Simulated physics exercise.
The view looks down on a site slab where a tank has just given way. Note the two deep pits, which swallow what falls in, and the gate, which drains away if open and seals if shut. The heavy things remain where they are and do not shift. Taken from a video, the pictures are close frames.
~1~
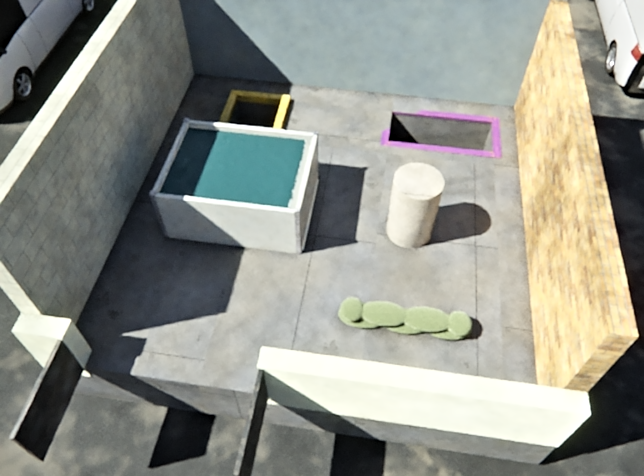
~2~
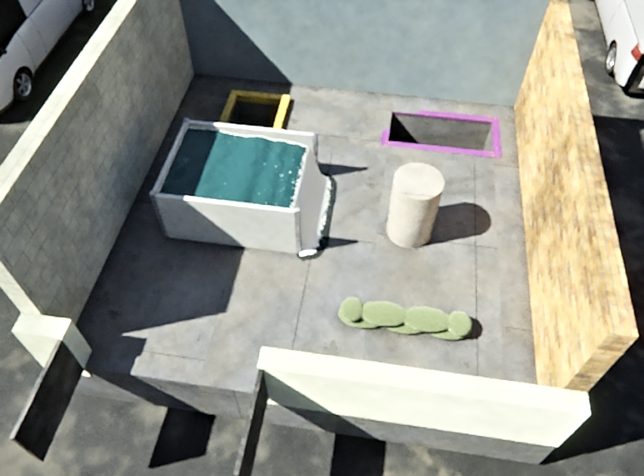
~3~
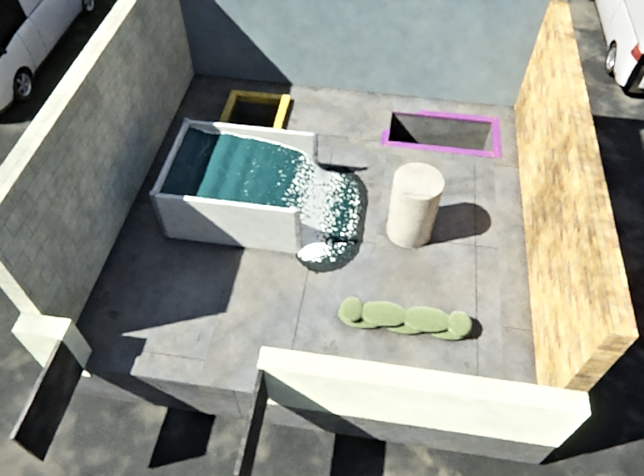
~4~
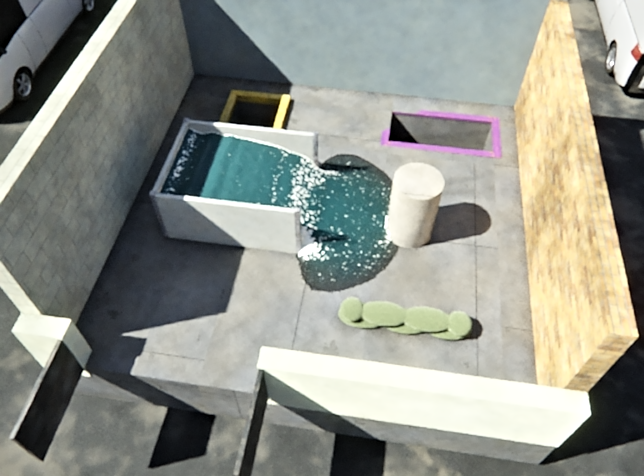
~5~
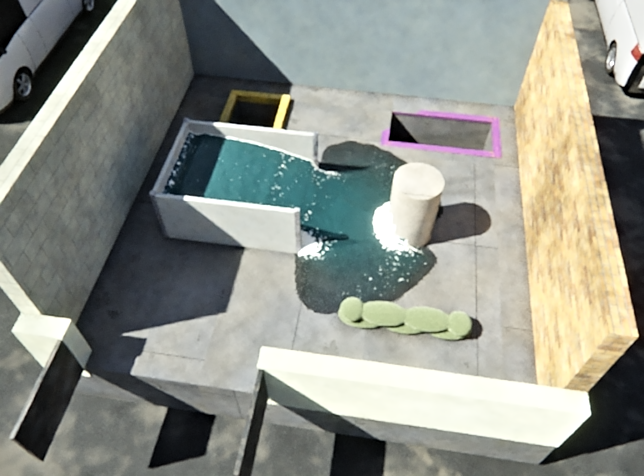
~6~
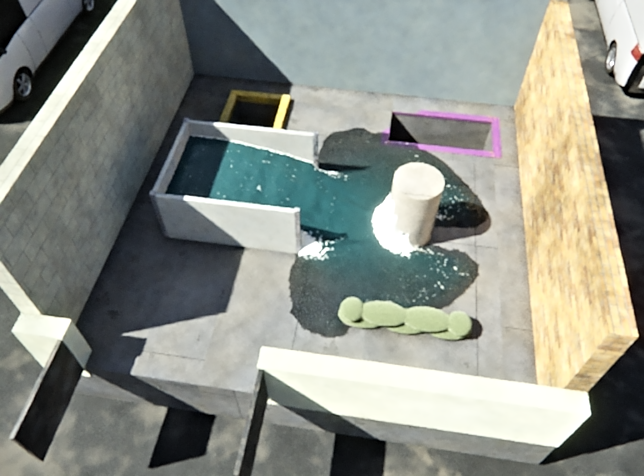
Teal water fills a pale open-topped tank on a grey concrete slab, seen from a fixed high view between tall side walls, with parked cars outside. Yellow- and magenta-edged pits lie behind, a cream cylinder stands right of the tank, and a rounded green hedge sits nearer. The tank's right side gives way, and foaming water pours out rightward, strikes and wraps the cylinder, and spreads beside the hedge.
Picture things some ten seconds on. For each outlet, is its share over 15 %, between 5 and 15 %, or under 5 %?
I expect the gate to account for five up to fifteen per cent; I expect the yellow pit to account for a fraction below five per cent; I expect the purple pit to account for upward of fifteen per cent.
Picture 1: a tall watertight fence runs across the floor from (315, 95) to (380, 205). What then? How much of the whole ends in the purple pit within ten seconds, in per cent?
Share, purple pit - 30 in a hundred.
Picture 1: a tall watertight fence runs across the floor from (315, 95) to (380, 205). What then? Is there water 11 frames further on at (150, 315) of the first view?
That spot: Spared.
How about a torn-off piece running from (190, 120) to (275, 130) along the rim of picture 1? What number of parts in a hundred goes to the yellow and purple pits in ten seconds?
I'd say the yellow pit gets around 35 percent and the purple pit around 25 percent.
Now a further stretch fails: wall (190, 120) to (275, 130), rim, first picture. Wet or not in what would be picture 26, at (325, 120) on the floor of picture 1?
Short answer - sodden.
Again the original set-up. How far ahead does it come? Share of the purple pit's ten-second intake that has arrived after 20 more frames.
I'd say some 45 per cent.
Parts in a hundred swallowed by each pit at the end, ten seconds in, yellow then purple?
Roughly 0 and 48 %.
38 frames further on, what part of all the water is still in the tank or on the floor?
I'd estimate close to 58 per cent.
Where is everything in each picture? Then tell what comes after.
In the first frame, still water in the tank at (239, 167).
In the second frame, the front is at (302, 256), out from the gap at (306, 201).
In the third frame, the front is at (336, 264), out from the gap at (306, 202).
In the fourth frame, water pours out at (306, 203) and has run to (390, 253).
In the fifth frame, water pours out at (306, 204) and has run to a hidden place.
In the sixth frame, the front is at (480, 215), out from the gap at (306, 204).
A moment on, water covers 35 % of the floor; the gate 0 %, the yellow pit 0 %, the purple pit 2 %.
Next, water covers 40 % of the floor; the gate 0 %, the yellow pit 0 %, the purple pit 10 %.
Then, water covers 55 % of the floor; the gate 0 %, the yellow pit 0 %, the purple pit 23 %.
Later, water covers 80 % of the floor; the gate 2 %, the yellow pit 0 %, the purple pit 39 %.
In the end, water covers 95 % of the floor; the gate 7 %, the yellow pit 0 %, the purple pit 48 %.
